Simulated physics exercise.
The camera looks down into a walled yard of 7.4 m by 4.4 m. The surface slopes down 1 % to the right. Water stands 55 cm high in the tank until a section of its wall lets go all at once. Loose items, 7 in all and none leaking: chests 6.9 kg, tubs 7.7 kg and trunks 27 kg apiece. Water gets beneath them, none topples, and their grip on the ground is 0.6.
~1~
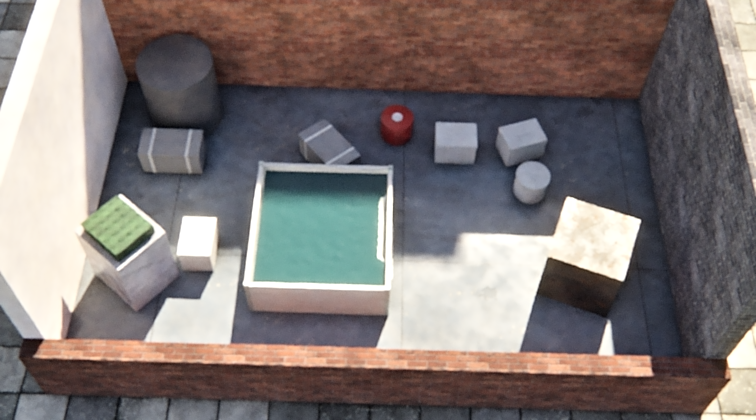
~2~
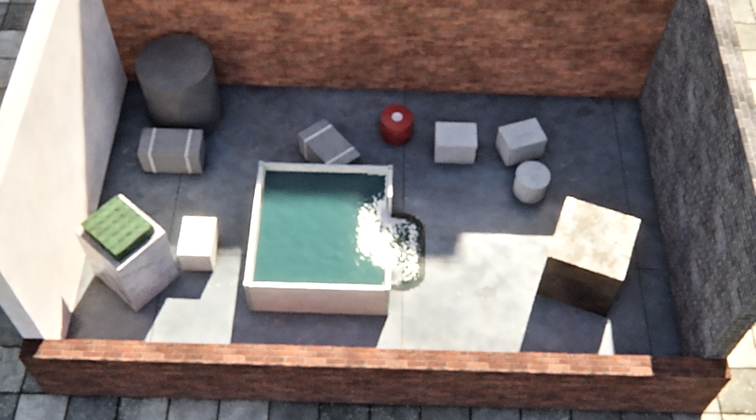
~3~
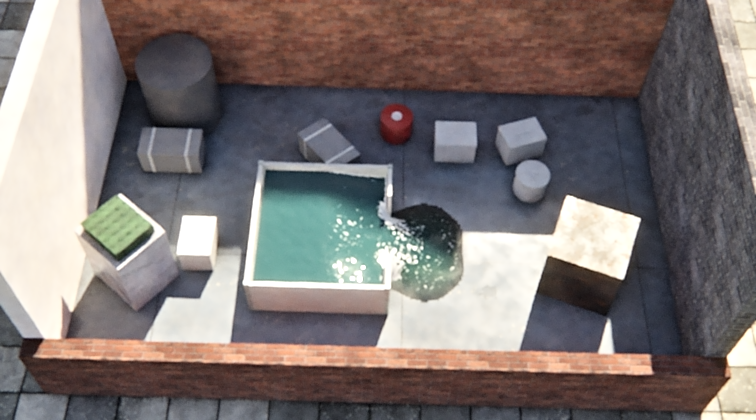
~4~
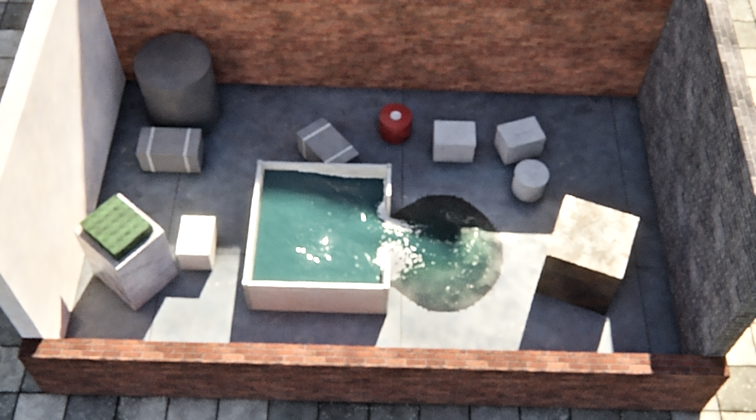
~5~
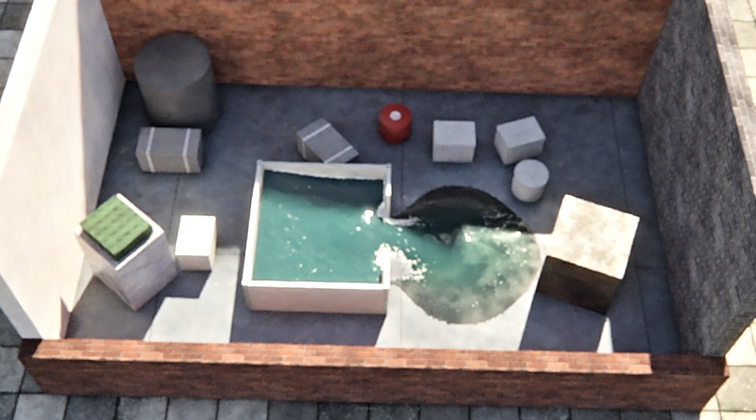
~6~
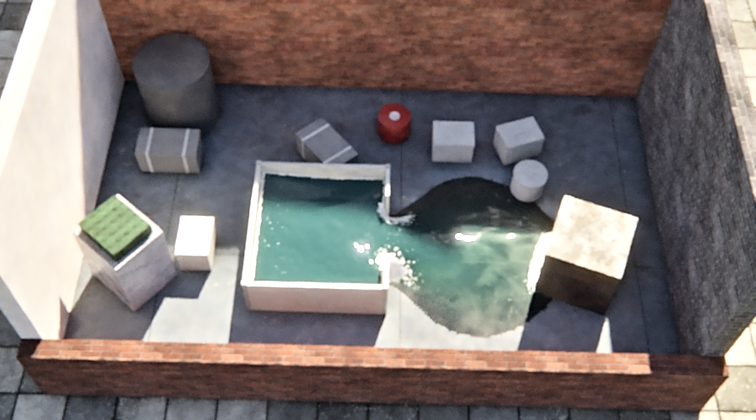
Water stands in a pale square pool inside a walled yard with brick and plain walls, seen from high above. A red tub and two pale boxes sit toward the back, grey trunks and a dark cylinder at left and centre, and a large tan block at right. The water bursts foaming through the pool's right side and spreads rightward to the block, while the loose items stay put and the view barely shifts.
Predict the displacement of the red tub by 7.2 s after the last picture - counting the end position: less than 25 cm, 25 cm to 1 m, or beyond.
Red tub is nudged along.
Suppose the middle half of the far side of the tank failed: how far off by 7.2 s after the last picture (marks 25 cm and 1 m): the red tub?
Then the red tub ends far away.
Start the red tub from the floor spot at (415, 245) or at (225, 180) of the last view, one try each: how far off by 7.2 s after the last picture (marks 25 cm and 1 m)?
In that order: It gets carried off; it holds its place.
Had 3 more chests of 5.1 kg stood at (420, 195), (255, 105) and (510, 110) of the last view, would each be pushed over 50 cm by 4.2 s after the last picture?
In that order: Less, less, over.
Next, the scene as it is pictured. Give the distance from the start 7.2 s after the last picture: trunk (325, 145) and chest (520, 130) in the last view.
In that order: 0 cm, 200 cm.
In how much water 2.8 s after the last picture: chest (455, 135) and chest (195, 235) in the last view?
Roughly 1 and 0 cm.
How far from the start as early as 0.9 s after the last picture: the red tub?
Roughly 0 cm by then.
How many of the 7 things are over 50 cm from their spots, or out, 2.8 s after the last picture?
2 of them.
Then, 0.9 s after the last picture the red tub is near (394, 116), 0.0 m from its start, aground; 0 afloat.
Then, 2.8 s after the last picture the red tub is near (394, 116), 0.0 m from its start, aground; 1 afloat.
Then, 4.8 s after the last picture the red tub is near (394, 116), 0.0 m from its start, aground; 2 afloat.
Then, 7.2 s after the last picture the red tub is near (357, 133), 0.6 m from its start, afloat; 3 afloat.
